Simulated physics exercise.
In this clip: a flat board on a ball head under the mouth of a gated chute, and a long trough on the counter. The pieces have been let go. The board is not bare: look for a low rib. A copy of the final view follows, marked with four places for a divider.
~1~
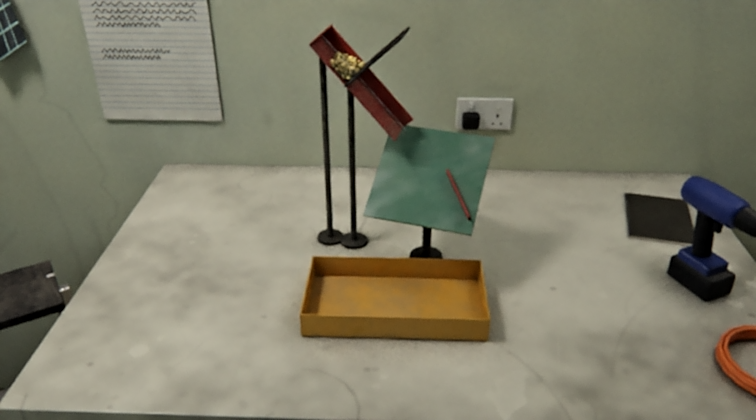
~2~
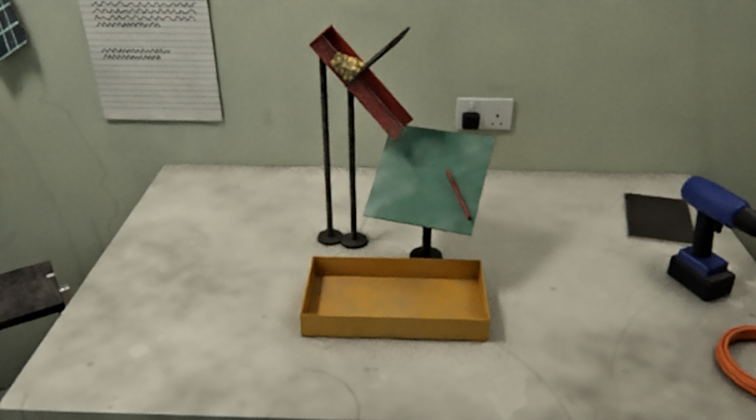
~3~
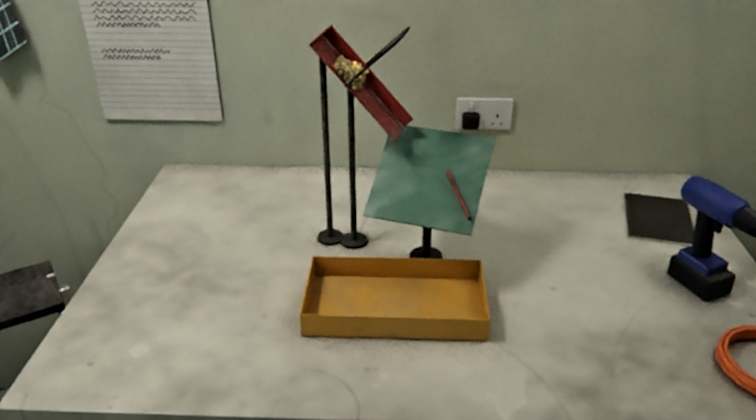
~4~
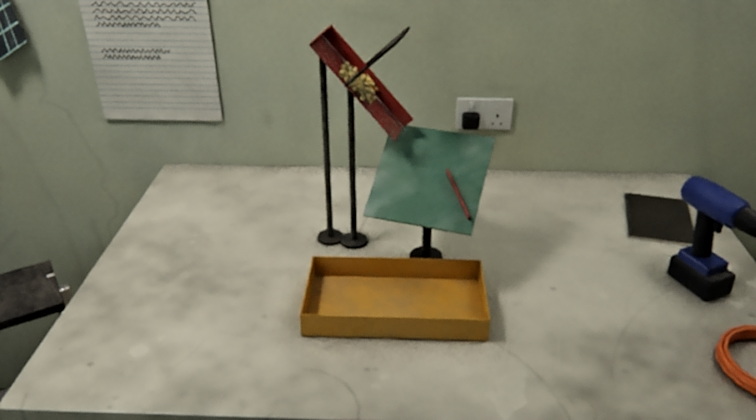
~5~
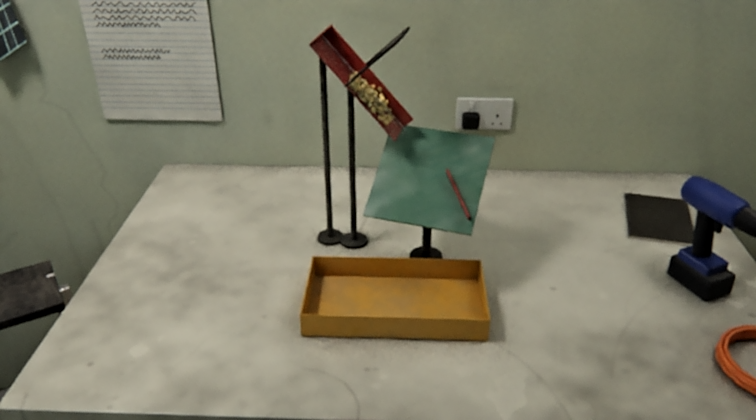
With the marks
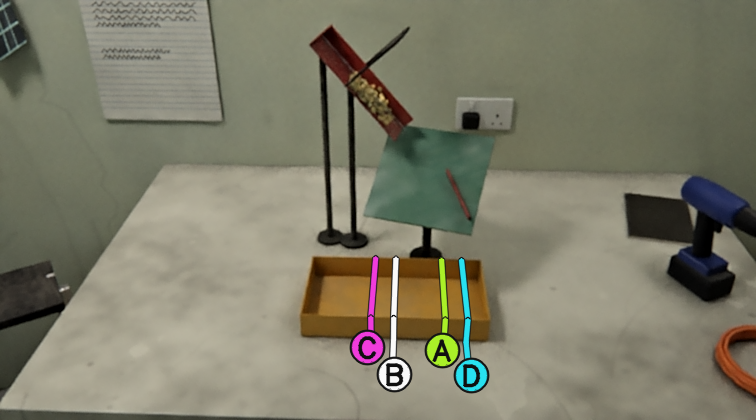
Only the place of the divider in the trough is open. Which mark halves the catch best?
Take A.
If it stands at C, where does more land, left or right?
The right side.
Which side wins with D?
The left side.
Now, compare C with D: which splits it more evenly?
Here it is line D.
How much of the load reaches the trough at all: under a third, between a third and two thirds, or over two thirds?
About that: Over two thirds.
On the marked copy, line A crosses the front rim at (445, 318); line B crosses the front rim at (393, 317); line C crosses the front rim at (370, 316); line D crosses the front rim at (467, 319).
If A is chosen, of what is caught, close to half on the left of the divider, close to half on the right.
If B is chosen, of what is caught, a small share on the left of the divider, all but a few on the right.
If C is chosen, of what is caught, none at all on the left of the divider, the whole lot on the right.
If D is chosen, of what is caught, the bulk on the left of the divider, a small share on the right.
